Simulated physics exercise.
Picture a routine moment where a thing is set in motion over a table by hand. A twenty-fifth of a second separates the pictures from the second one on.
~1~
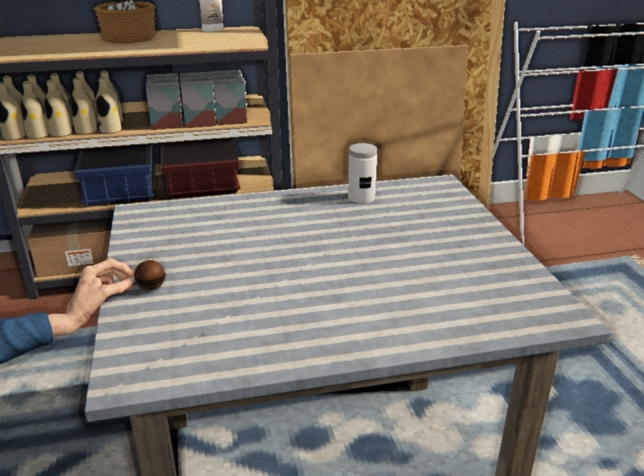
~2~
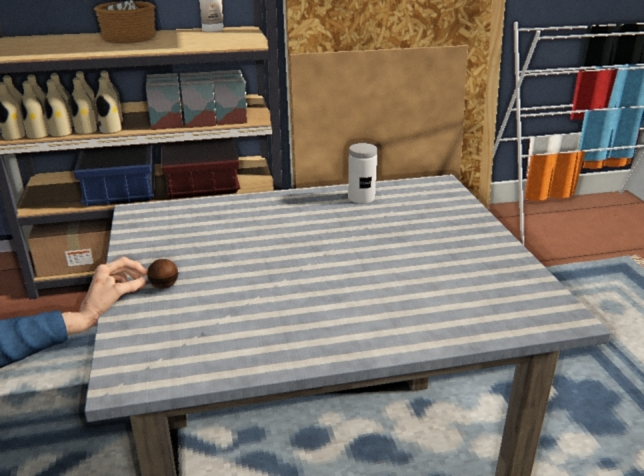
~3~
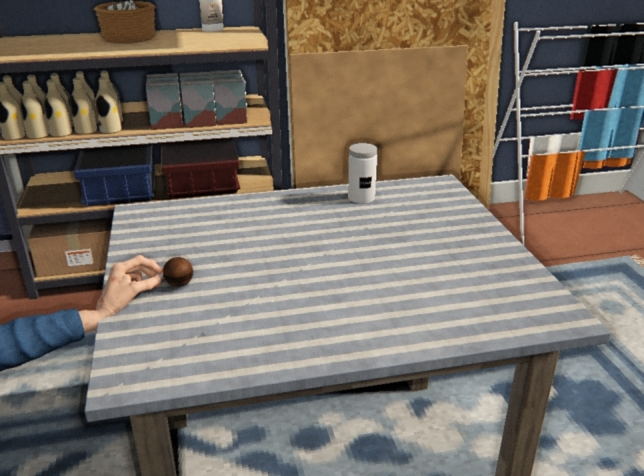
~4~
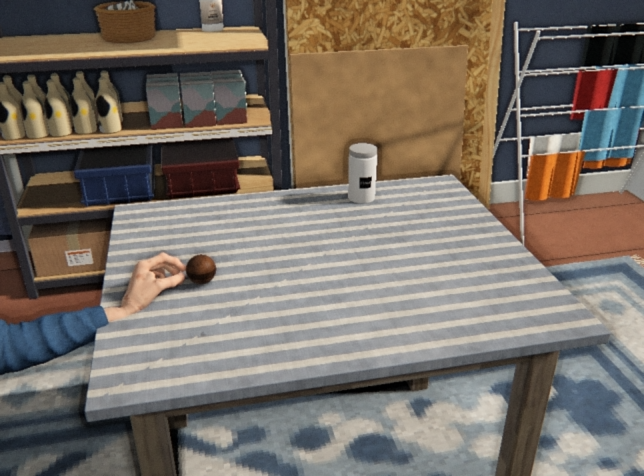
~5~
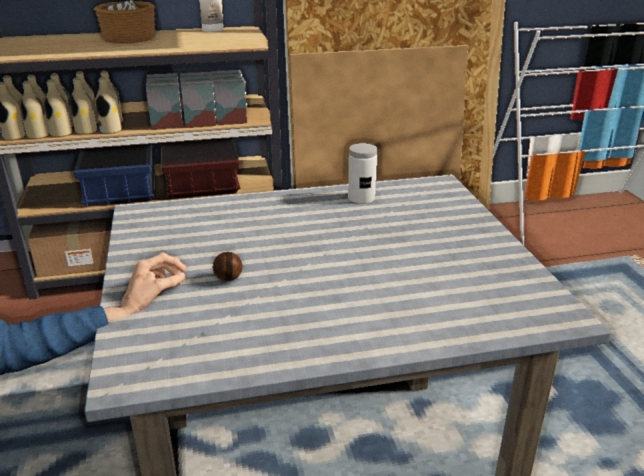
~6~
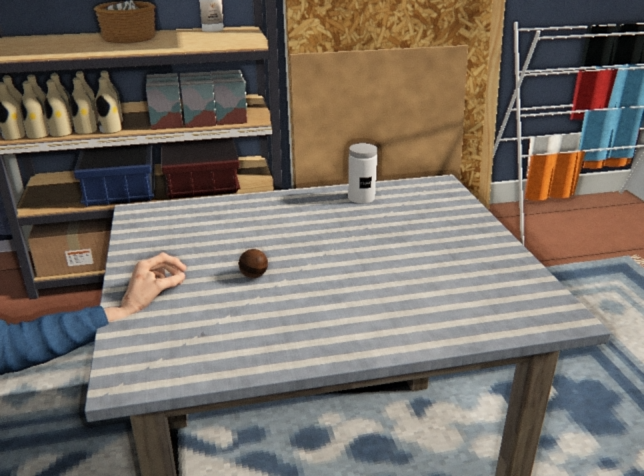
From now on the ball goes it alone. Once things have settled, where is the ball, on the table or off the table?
It will most likely exit the table.
Then, 0.20 s later than the last frame, brown ball moved well along near (373, 250).
Then, 0.50 s later than the last frame, brown ball moved well along near (525, 233).
Then, 0.70 s later than the last frame, brown ball now off the table.
Then, 1.00 s later than the last frame, things are still on the move.
When it is over, off the table, brown ball.
